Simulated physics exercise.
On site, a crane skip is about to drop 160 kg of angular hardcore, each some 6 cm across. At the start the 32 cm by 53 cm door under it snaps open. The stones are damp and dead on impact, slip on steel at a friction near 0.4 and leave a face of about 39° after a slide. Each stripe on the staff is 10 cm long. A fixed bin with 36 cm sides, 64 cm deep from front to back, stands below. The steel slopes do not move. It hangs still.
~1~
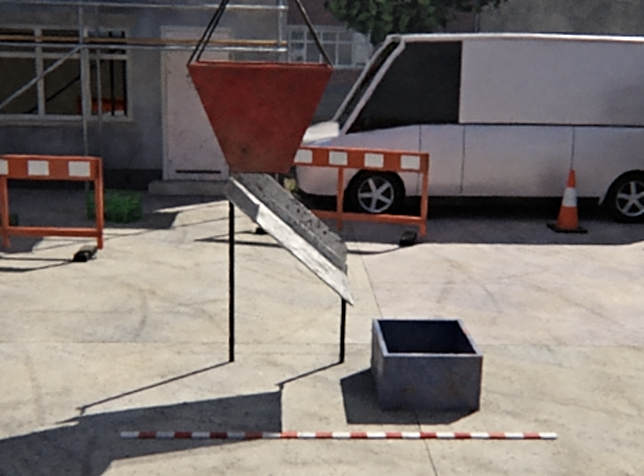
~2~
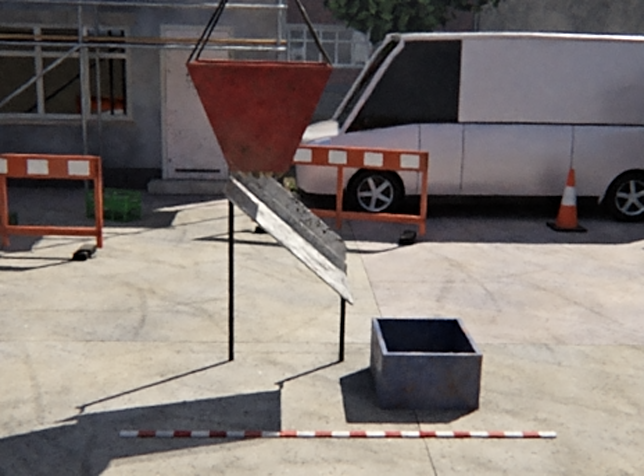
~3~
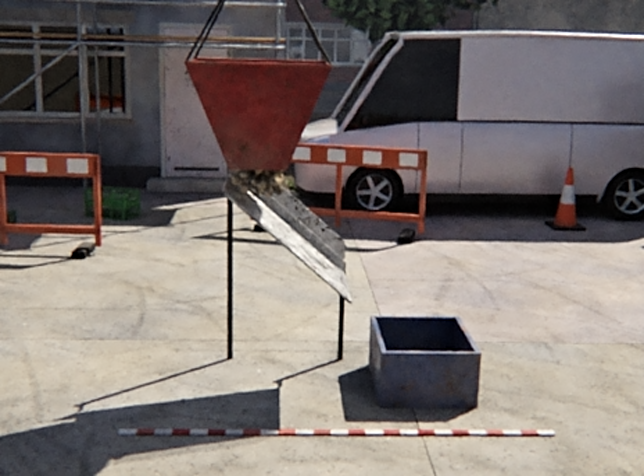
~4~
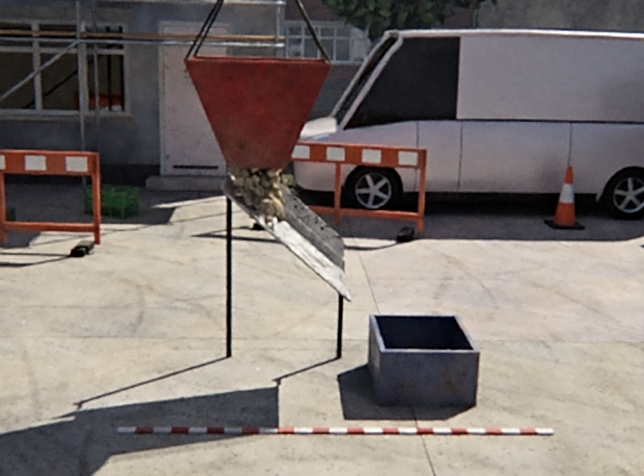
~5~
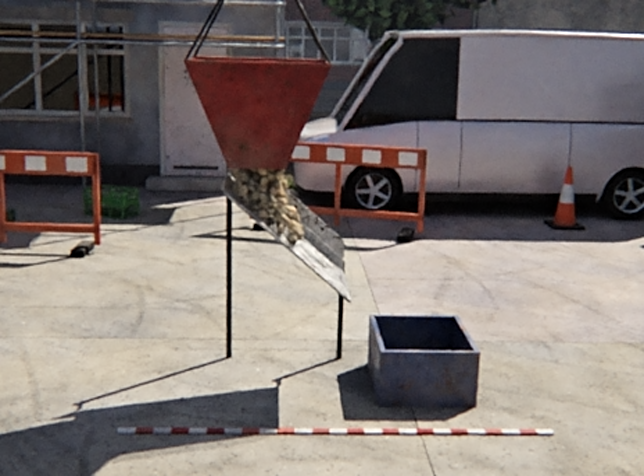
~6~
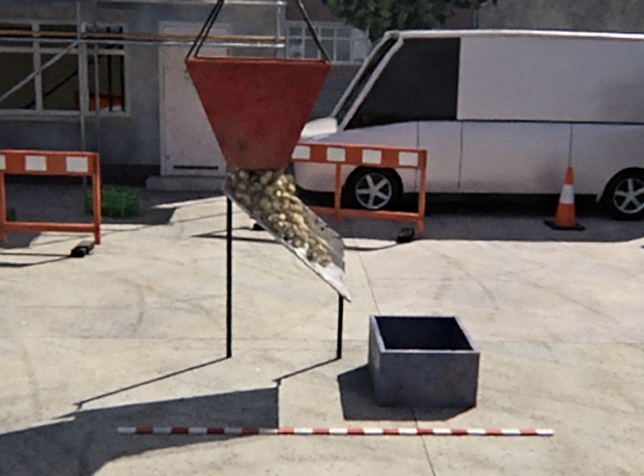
Stones begin to emerge from the bottom of a red hopper hanging still above a sloping metal chute in a sunlit yard, with a white van parked behind. They bunch at the chute's top, then slide down to the right, covering most of the slope while the open box below stays empty.
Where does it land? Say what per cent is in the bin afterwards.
Roughly 94 per cent ends in the bin.
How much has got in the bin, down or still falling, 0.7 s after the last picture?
Some 45 per cent.
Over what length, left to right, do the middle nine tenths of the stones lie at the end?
Roughly 50 cm.
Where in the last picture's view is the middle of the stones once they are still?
Their middle is at about (416, 356).
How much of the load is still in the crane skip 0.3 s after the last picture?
Roughly 25 per cent is still inside.
Then, 0.3 s after the last picture, 23 % in the crane skip, 61 % on the steel, 11 % falling or lying left of the bin, 5 % falling or lying in the bin; the stones farthest right are at (416, 366).
Then, 0.7 s after the last picture, 0 % in the crane skip, 43 % on the steel, 14 % falling or lying left of the bin, 43 % falling or lying in the bin; the stones farthest right are at (457, 372).
Then, 1.3 s after the last picture, 0 % in the crane skip, 5 % falling or lying left of the bin, 93 % falling or lying in the bin, 1 % falling or lying beside or right of the bin; the stones farthest right are at (465, 375).
Then, 2.2 s after the last picture, 0 % in the crane skip, 3 % falling or lying left of the bin, 94 % falling or lying in the bin, 3 % falling or lying beside or right of the bin; the stones farthest right are at (479, 389).
Then, 4.1 s after the last picture, 0 % in the crane skip, 3 % left of the bin, 94 % in the bin, 3 % beside or right of the bin; the stones farthest right are at (479, 389).
